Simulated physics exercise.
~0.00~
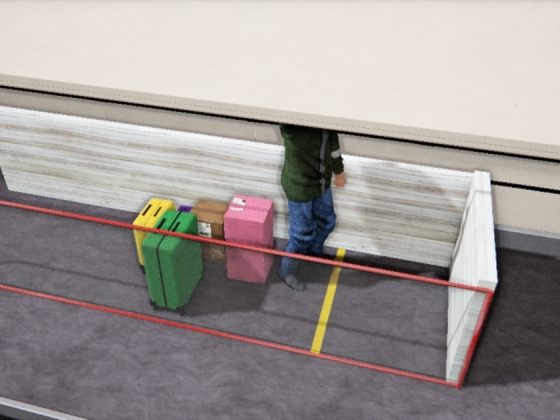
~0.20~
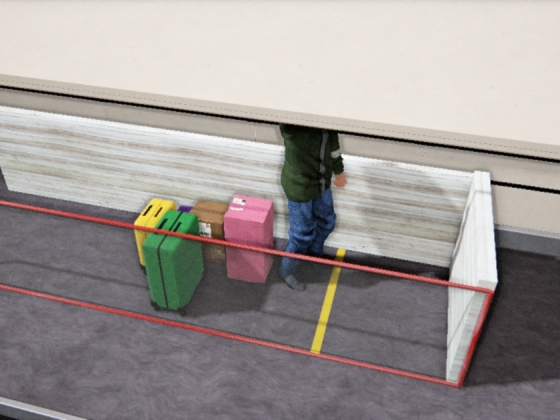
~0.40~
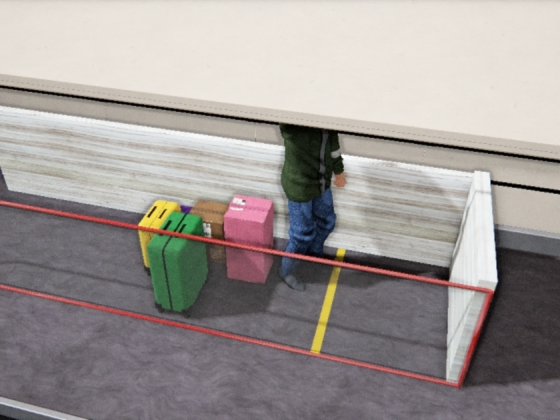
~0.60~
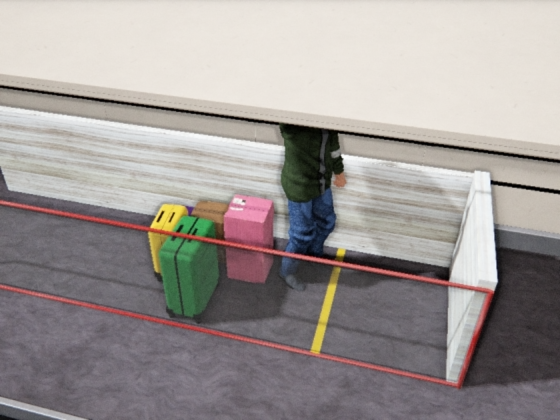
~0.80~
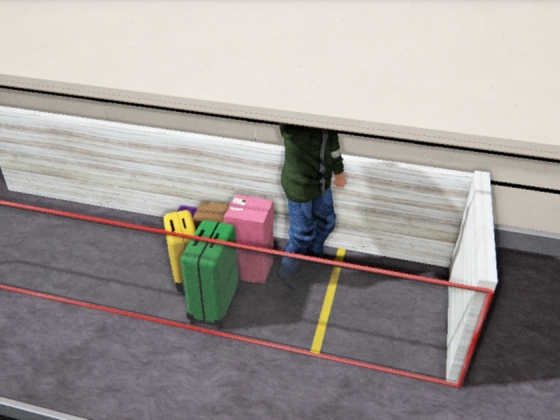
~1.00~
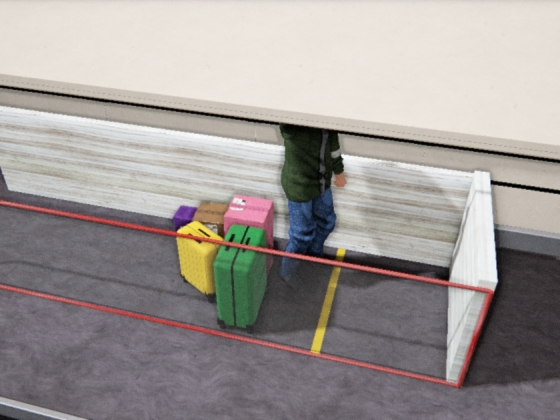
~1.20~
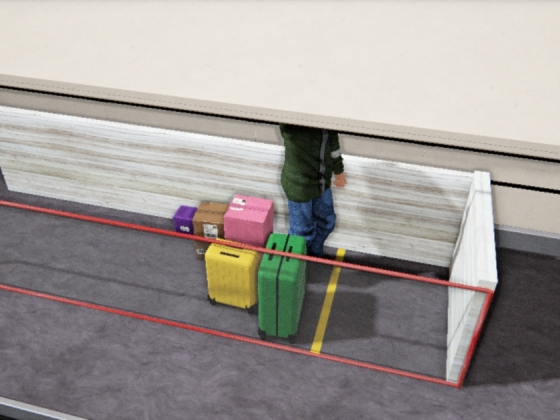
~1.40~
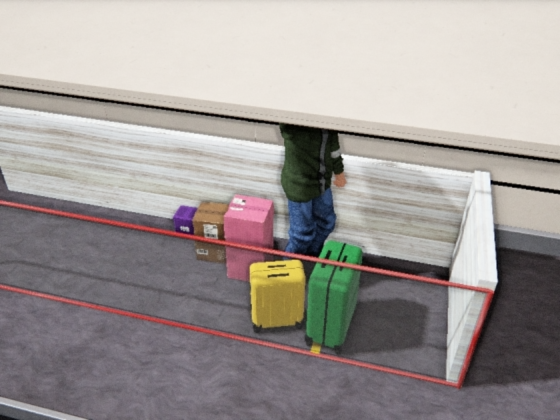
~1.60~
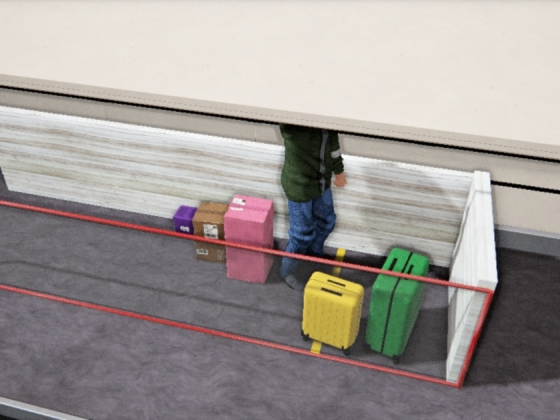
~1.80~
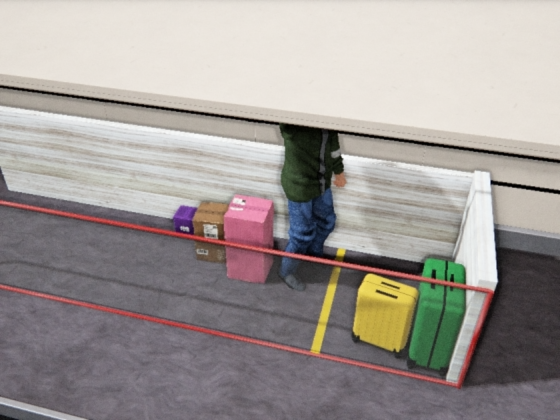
Green and yellow suitcases roll right past a standing person and end beyond the yellow line.
